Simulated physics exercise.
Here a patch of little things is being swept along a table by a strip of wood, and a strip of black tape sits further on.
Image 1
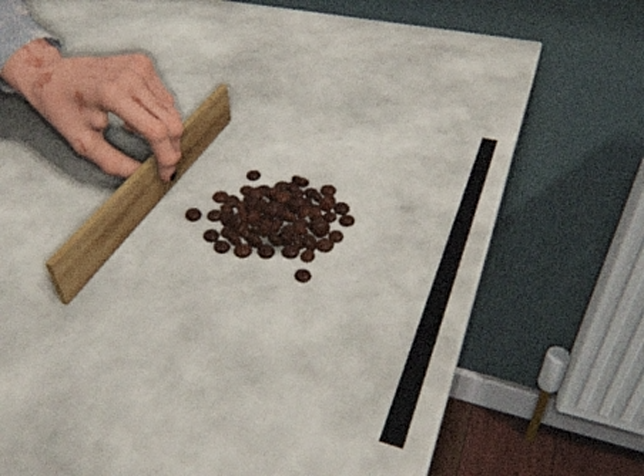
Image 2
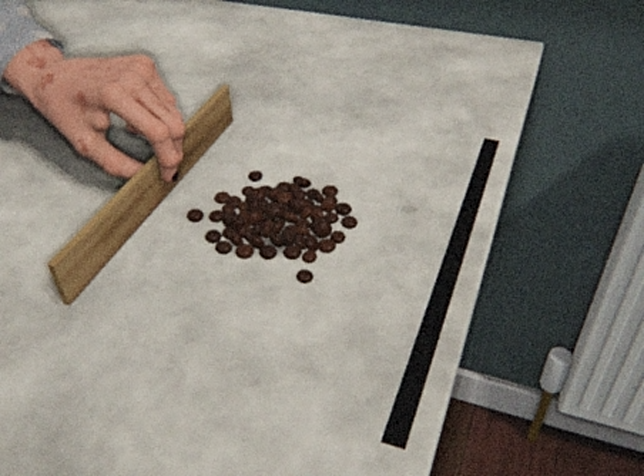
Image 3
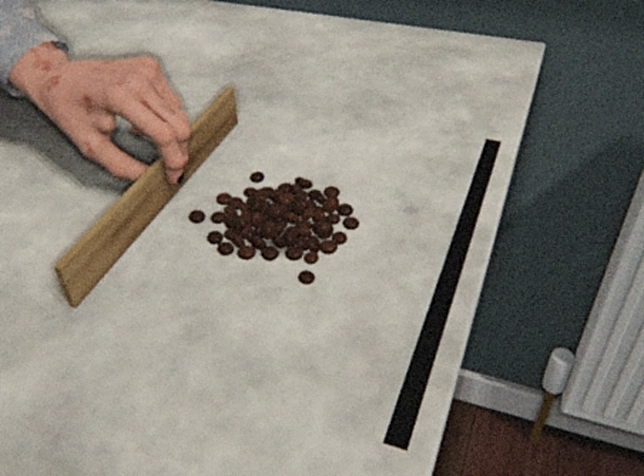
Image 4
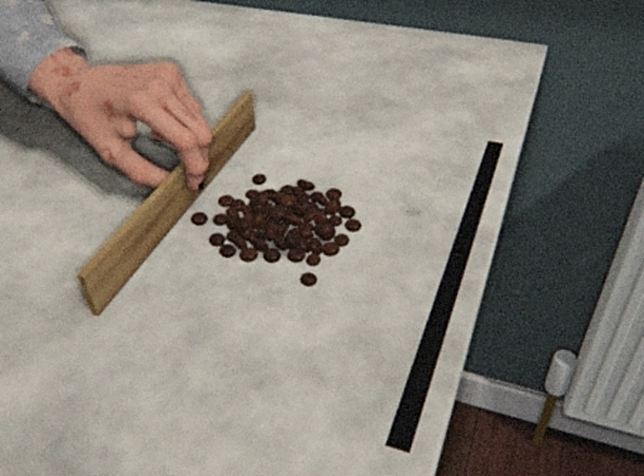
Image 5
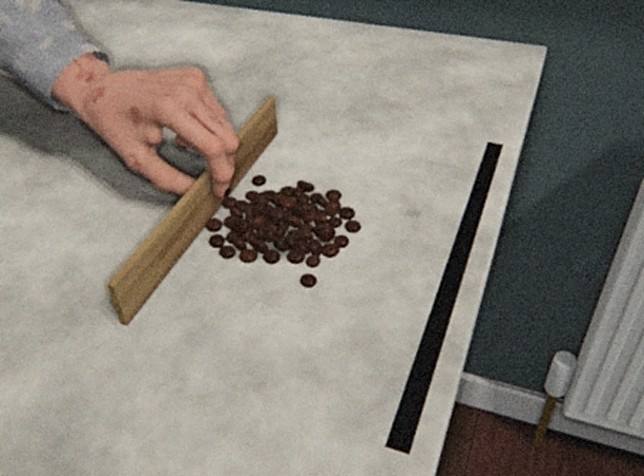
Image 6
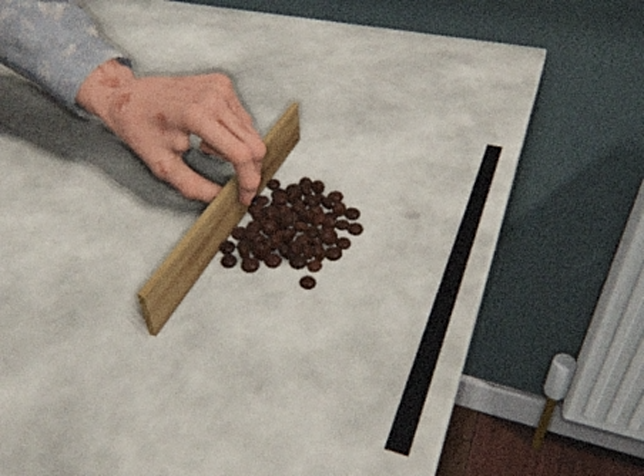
On a pale tabletop, a hand slides a wooden strip rightward into a heap of dark chocolate drops.
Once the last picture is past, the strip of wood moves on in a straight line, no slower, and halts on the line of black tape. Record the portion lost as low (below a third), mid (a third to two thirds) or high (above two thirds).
Portion lost: High.
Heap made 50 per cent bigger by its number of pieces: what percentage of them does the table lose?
I'd expect around 90 per cent.
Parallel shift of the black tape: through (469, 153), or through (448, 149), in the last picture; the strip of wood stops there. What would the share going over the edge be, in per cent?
It would come to 60 percent in the first case and 30 percent in the second.
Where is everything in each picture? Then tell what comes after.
Strip of wood (73, 265), at rest; black tape (487, 150), right by the edge; edge at (480, 271); the heap (276, 224), flat chocolate drops, in the first frame.
Strip of wood (75, 266), at rest, in the second frame.
Strip of wood (81, 268); the heap (280, 225), in the third frame.
Strip of wood (104, 276), in the fourth frame.
Strip of wood (133, 285); the heap (282, 229), just a few pushed along, in the fifth frame.
Strip of wood (162, 295); black tape (492, 157); edge at (486, 278); the heap (300, 224), roughly two thirds pushed along, in the sixth frame.
Just after the last frame, strip of wood still moving, near (351, 207); heap all on the table, its front near (438, 274).
A moment on, strip of wood stopped at the black tape; heap the larger part over the edge.
When it is over, strip of wood stopped at the black tape; heap the larger part over the edge.
